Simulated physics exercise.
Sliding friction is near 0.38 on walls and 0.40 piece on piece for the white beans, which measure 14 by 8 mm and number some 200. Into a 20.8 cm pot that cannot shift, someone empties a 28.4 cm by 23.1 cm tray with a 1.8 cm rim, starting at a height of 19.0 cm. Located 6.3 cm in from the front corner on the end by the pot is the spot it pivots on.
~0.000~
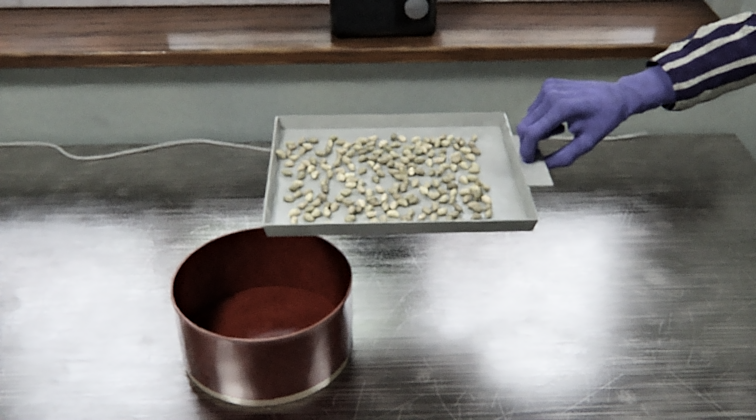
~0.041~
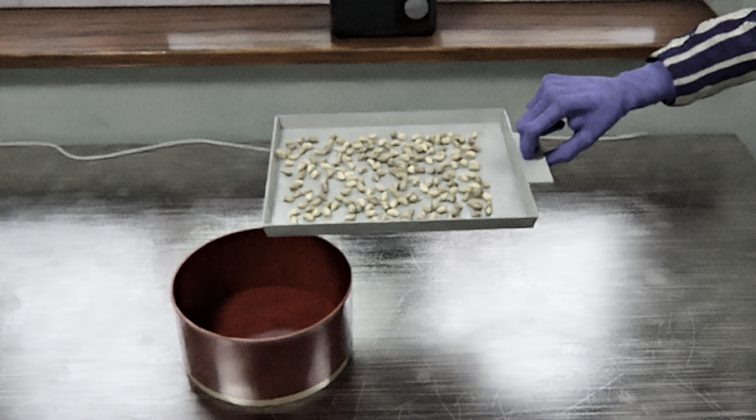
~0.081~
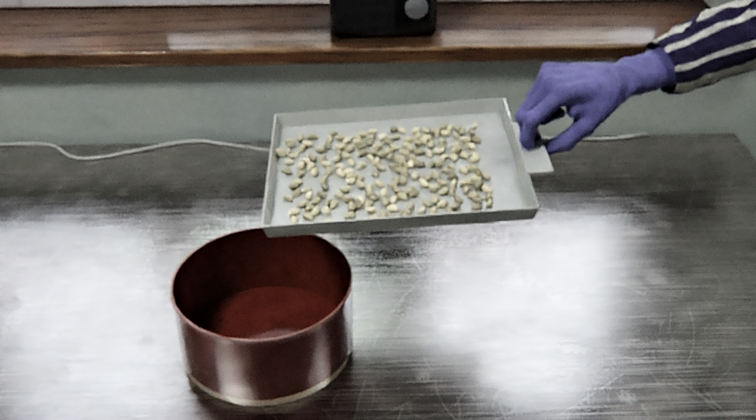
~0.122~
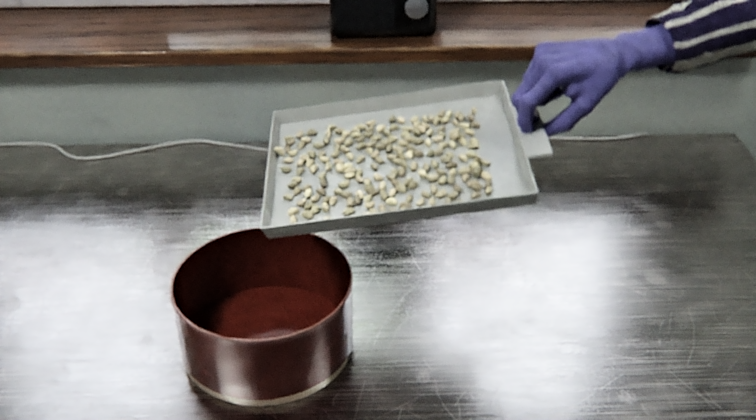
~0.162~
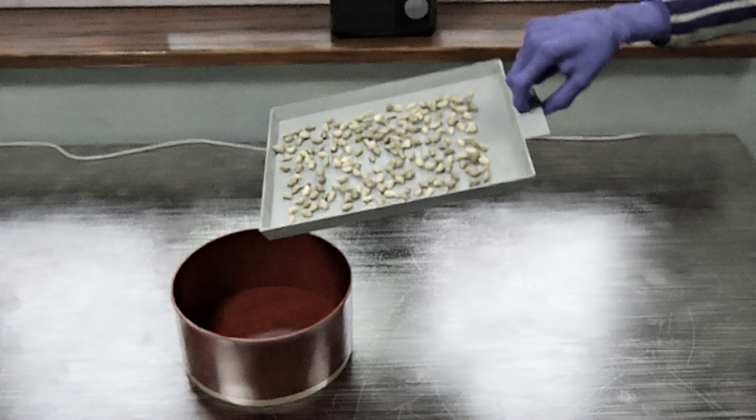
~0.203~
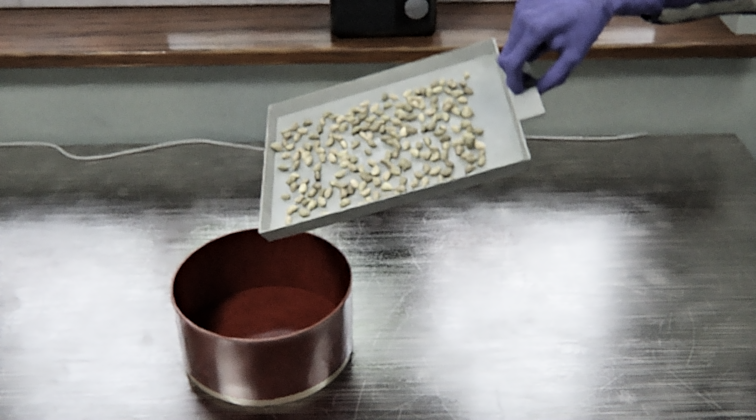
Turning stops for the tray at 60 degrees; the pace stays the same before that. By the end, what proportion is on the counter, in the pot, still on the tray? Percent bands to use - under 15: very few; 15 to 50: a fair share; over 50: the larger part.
Counter - very few, pot - the larger part, tray - a fair share.
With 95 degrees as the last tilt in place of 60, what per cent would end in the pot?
About 90 in a hundred would end up in the pot.
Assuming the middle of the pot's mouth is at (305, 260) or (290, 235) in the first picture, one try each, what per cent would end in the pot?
Estimates: 20 % and 10 %, in that order.
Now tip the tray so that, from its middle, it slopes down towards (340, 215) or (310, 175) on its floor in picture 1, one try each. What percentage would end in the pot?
First try: About 65 percent; second try: About 30 percent.
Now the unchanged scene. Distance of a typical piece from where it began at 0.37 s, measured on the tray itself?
It has moved some 2 cm from its start.
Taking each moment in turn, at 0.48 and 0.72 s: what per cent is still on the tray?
Estimates: 100; 50.
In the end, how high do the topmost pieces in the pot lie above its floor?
Some 2.0 cm.
After 0.37 s, tilt 41 degrees; the tray holds 100 %, the pot 0 %.
After 0.48 s, tilt 55 degrees; the tray holds 100 %, the pot 0 %.
After 0.72 s, tilt 60 degrees; the tray holds 50 %, the pot 20 %.
At rest (1.8 s), counter 5 %, pot 55 %, tray 35 %.
